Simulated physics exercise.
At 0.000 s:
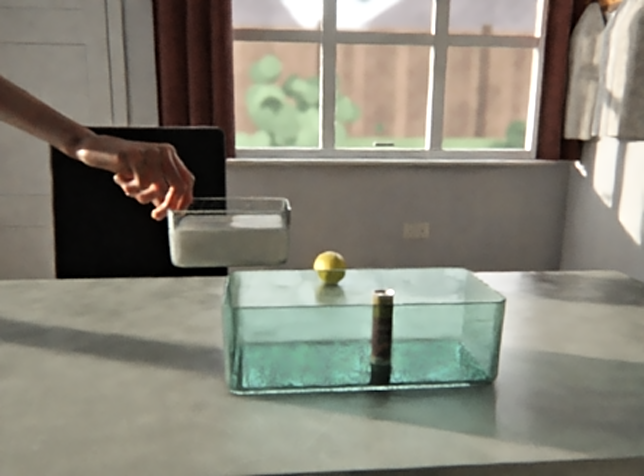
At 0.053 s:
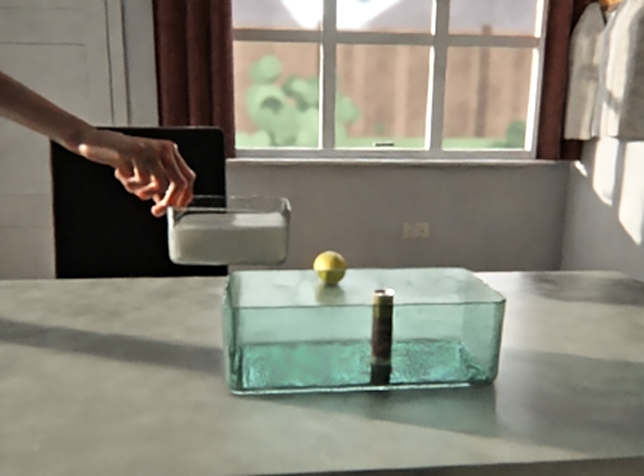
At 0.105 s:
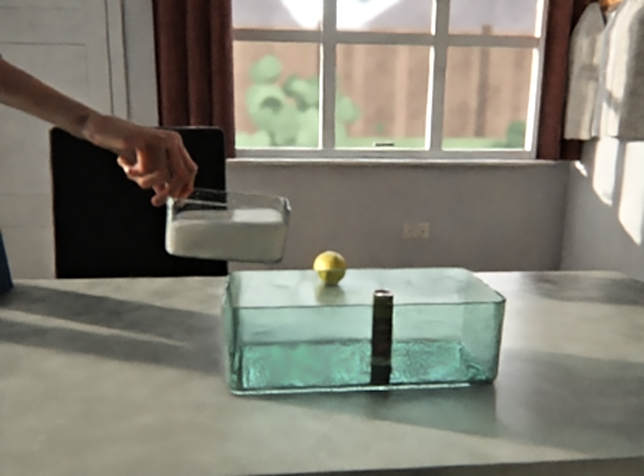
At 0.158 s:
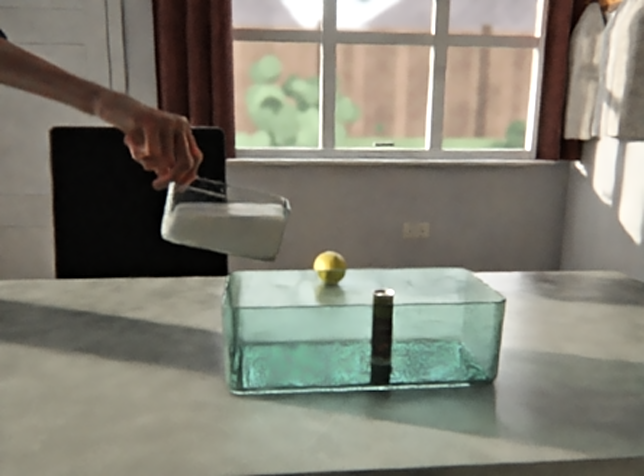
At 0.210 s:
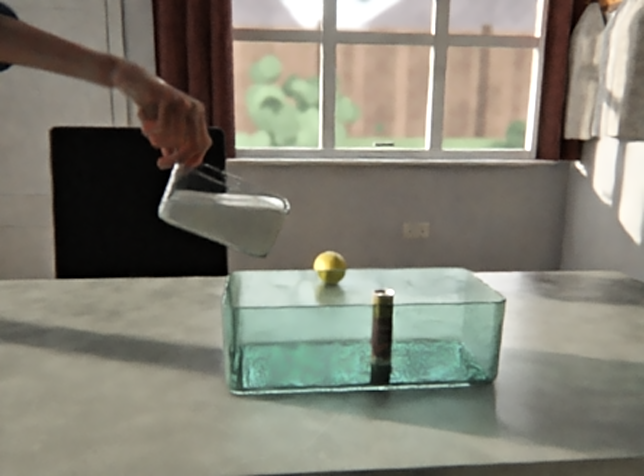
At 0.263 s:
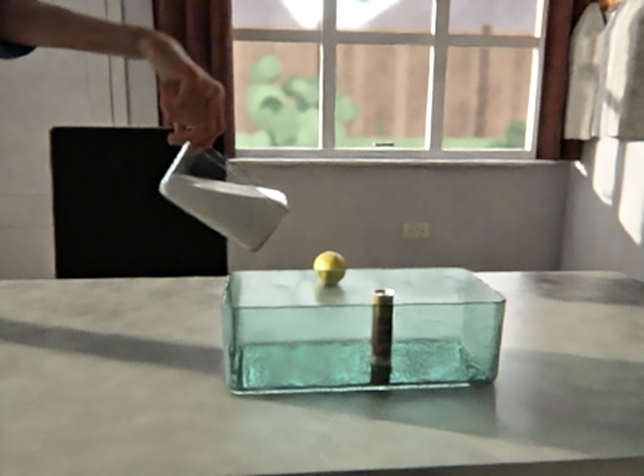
A hand reaching in from the left holds a clear oblong tub of milk above a greenish glass basin and tilts it smoothly to the right, slowly at first, then more steeply, the arm rising. The still camera looks across a grey table towards a window with dark red curtains. A yellow ball sits behind the basin's rim and a dark upright tin stands at its middle, both motionless.
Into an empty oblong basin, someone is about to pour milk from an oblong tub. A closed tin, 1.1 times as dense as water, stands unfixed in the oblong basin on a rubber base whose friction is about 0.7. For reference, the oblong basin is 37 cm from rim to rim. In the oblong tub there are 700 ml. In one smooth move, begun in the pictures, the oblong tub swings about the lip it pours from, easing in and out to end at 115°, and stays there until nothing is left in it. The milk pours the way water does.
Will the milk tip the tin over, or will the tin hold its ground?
My bet is it won't last.
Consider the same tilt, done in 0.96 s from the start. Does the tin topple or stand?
After the tilt, the tin has tipped over.
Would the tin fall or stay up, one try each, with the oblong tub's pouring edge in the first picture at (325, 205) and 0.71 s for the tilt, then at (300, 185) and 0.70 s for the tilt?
In the first try it remains standing; in the second it remains standing.
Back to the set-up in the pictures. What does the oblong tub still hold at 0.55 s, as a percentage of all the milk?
Roughly 24 per cent.
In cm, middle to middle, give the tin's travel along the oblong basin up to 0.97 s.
Reading: Roughly 7 cm.
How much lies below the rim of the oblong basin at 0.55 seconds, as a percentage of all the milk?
Estimate - around 16 in a hundred parts.
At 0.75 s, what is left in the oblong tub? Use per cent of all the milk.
0 %.
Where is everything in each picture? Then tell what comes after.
The first frame shows tilt 0°; pouring edge (288, 206); surface from (177, 222) to (286, 222); the oblong basin's rim runs from (225, 289) to (485, 285); the tin's top is at (383, 296).
The second frame shows tilt 2°; pouring edge (288, 206); surface from (176, 222) to (285, 220).
The third frame shows tilt 6°; pouring edge (288, 206); surface from (174, 217) to (285, 216).
The fourth frame shows tilt 13°; pouring edge (287, 206); surface from (172, 209) to (284, 210).
The fifth frame shows tilt 23°; pouring edge (287, 206); surface from (170, 195) to (285, 204).
The sixth frame shows tilt 35°; pouring edge (286, 206); surface from (169, 177) to (288, 199); 1 per cent is over the edge.
After 0.55 s the tilt is 101° and 23 per cent is still to pour; the tin stands where it began.
After 0.75 s the tilt is 115° and 0 per cent is still to pour; the tin leans 39°.
After 0.97 s the tilt is 115° and 0 per cent is still to pour; the tin lies on its side.
After 1.21 s the tilt is 115° and 0 per cent is still to pour; the tin lies on its side.
In the end the tin lies on its side.
